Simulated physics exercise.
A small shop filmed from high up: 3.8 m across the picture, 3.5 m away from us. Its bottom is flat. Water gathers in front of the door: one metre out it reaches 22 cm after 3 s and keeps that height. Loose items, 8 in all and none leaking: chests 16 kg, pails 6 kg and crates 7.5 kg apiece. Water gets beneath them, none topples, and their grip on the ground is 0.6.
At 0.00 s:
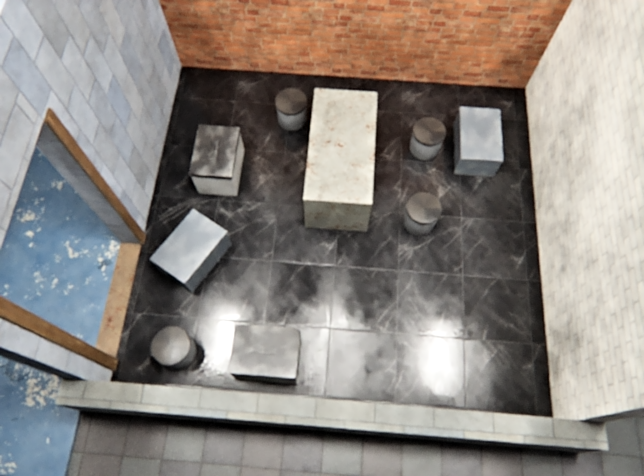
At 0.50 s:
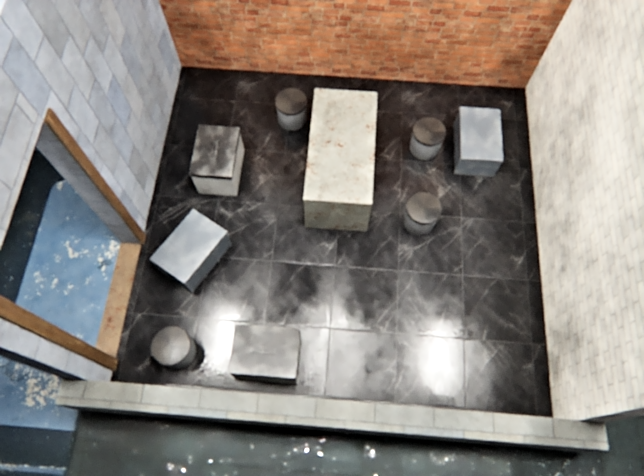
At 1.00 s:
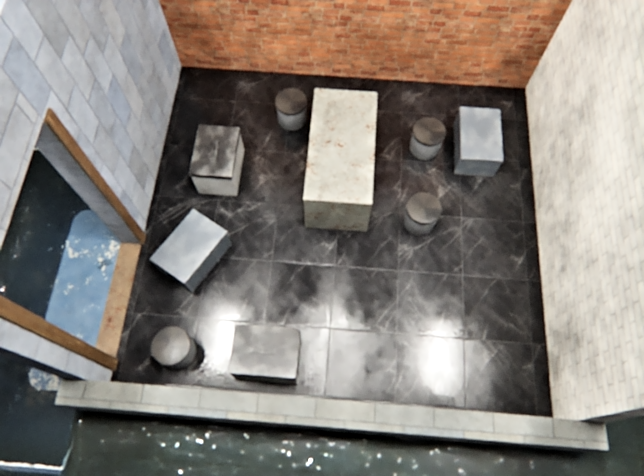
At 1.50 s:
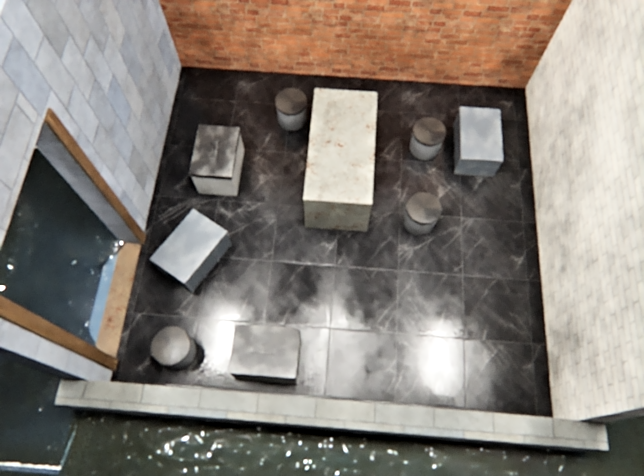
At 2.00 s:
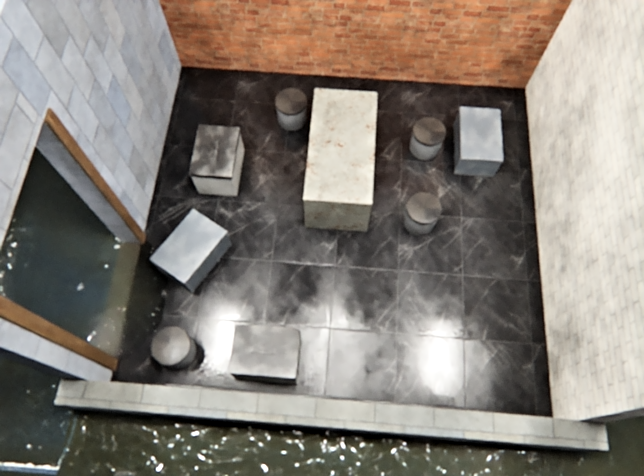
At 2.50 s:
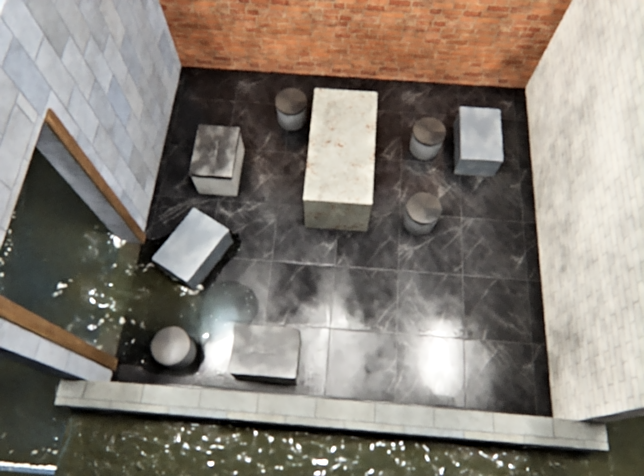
A small shop with a flat, glossy black tiled floor, an orange brick back wall and pale side walls is seen from high above by a still camera. A tall pale block stands near the back, with grey crates and round pails around it. Dark, glinting water spreads outside, covers the doorway's threshold at left, then creeps inside around the nearest items, which stay put.
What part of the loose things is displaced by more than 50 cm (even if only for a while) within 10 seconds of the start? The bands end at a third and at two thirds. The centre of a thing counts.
Share: At least two thirds.
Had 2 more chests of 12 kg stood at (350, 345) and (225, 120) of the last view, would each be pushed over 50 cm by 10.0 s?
In turn: Past it, under.
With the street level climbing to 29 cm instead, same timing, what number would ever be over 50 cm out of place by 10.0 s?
Then 8.
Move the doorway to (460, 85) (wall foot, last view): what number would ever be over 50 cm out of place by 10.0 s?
In that case 6 of them.
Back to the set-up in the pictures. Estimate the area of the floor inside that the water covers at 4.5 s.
Some 7.5 m2.
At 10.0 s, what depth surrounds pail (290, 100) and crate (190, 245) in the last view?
Roughly 14 and 8 cm.
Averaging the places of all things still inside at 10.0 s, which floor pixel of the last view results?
At about (345, 134).
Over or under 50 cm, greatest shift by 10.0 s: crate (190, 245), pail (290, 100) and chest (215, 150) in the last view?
In turn: More, more, less.
After 3.5 s 1 of 8 are over 50 cm from their spots; 1 afloat.
After 4.5 s 3 of 8 are over 50 cm from their spots; 2 afloat.
After 7.0 s 3 of 8 are over 50 cm from their spots; 2 afloat.
After 10.0 s 6 of 8 are over 50 cm from their spots, and 6 have been at some point; 7 afloat.
